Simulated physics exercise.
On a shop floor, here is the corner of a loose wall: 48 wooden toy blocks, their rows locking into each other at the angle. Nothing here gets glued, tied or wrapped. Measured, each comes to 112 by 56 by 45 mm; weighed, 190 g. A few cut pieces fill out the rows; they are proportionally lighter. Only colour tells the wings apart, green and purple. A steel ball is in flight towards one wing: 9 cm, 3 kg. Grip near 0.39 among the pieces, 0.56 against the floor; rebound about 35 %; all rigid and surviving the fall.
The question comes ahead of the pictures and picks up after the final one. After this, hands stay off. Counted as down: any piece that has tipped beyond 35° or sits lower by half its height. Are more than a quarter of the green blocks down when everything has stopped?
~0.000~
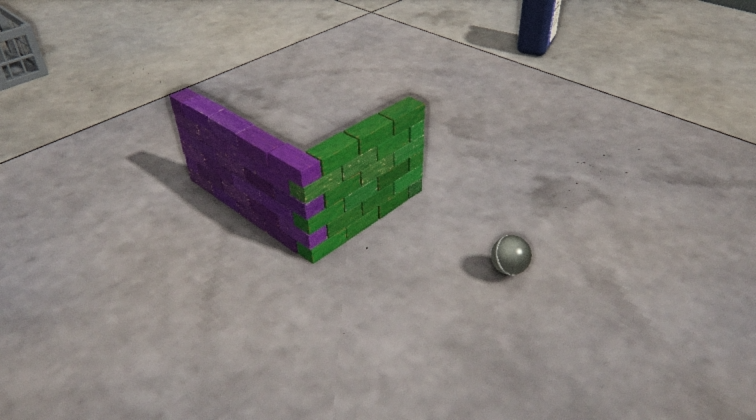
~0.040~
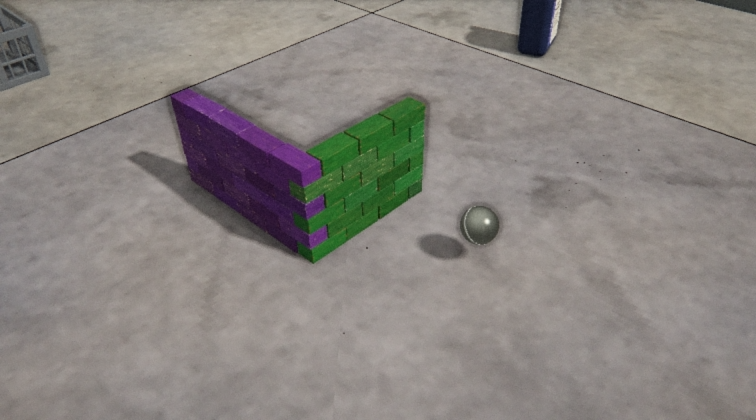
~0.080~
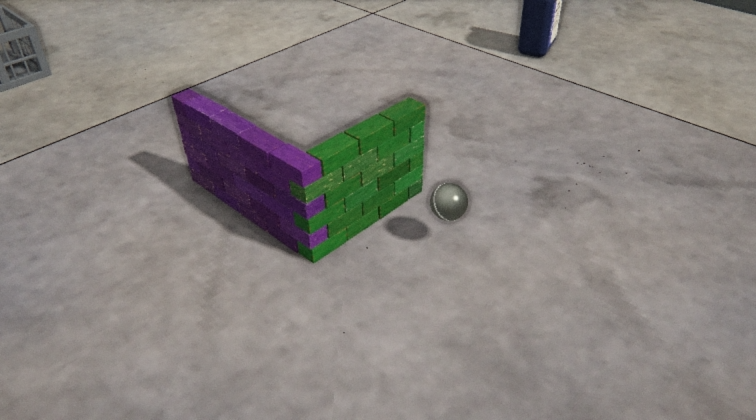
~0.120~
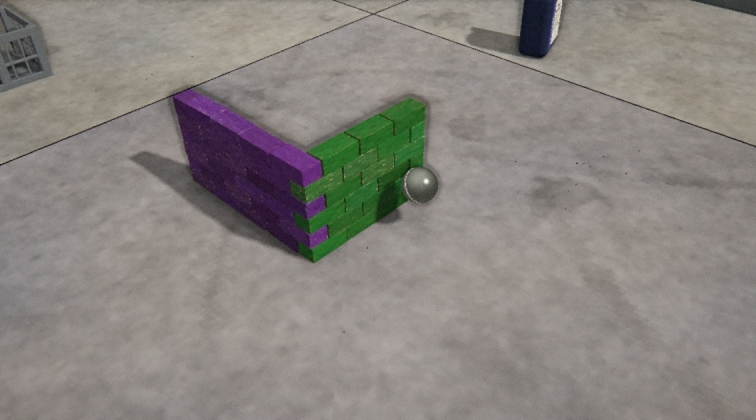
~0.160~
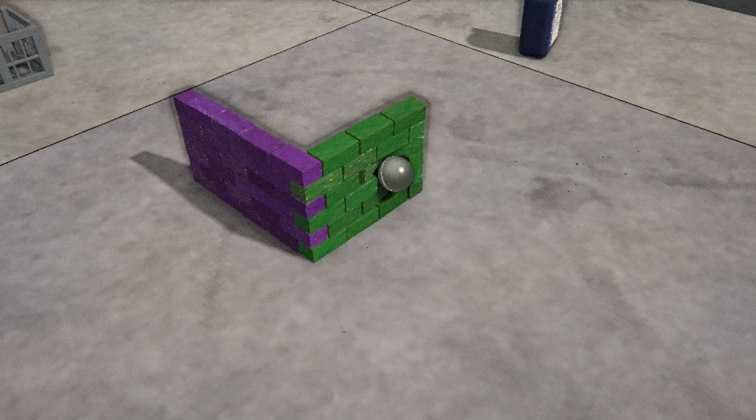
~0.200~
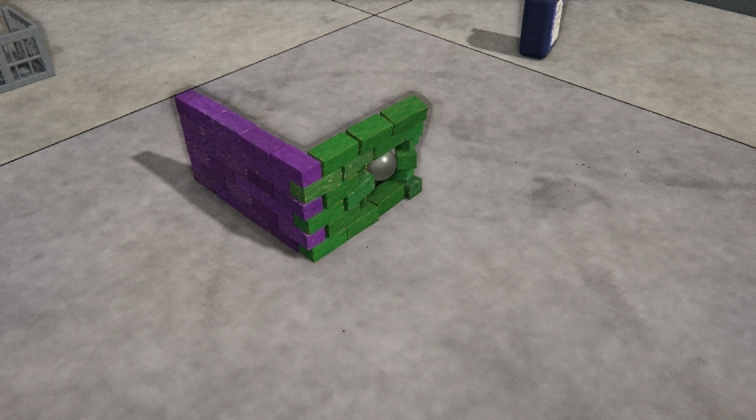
Yes.
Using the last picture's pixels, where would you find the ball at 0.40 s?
Around (314, 145).
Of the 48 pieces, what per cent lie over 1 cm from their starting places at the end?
Fraction: 25 %.
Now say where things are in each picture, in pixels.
In the first frame (places mark the middle of the side facing us; the camera moves round a little), ball (511, 255) 32 cm from contact, 2.5 m/s; top green block (368, 125); top purple block (294, 156); nothing disturbed.
Ball (480, 225) 23 cm from contact, 2.4 m/s; top green block (368, 126), in the second frame.
Ball (449, 202) 14 cm from contact, 2.3 m/s; top green block (369, 126), in the third frame.
Ball (420, 185) 46 mm from contact, 2.3 m/s; top green block (369, 126), in the fourth frame.
Ball (396, 174) after contact, 1.5 m/s; top green block (369, 125) leaning 5°; steepest lean 5°, the block at (403, 108); 11 disturbed, none down, in the fifth frame.
Ball (379, 163) after contact, 1.5 m/s; top green block (370, 127) leaning 11°; top purple block (295, 157); steepest lean 13°, the block at (391, 145); 19 disturbed, none down, in the sixth frame.
After 0.28 s, ball still moving; 6 of the 21 green blocks down (6 of 48 in all colours); top green block shifted 7 mm; top purple block shifted 5 mm.
After 0.40 s, ball still moving; 9 of the 21 green blocks down (9 of 48 in all colours); top green block leaning 20°, 25 mm lower; top purple block shifted 5 mm.
After 0.64 s, ball still moving; 11 of the 21 green blocks down (11 of 48 in all colours); top green block upside down; top purple block shifted 6 mm.
At rest (1.2 s), ball rolling away; 10 of the 21 green blocks down (10 of 48 in all colours); top green block upside down; top purple block shifted 6 mm. That is 48 per cent. As the last picture would show them, middles, top green block near (392, 172), top purple block near (295, 166).
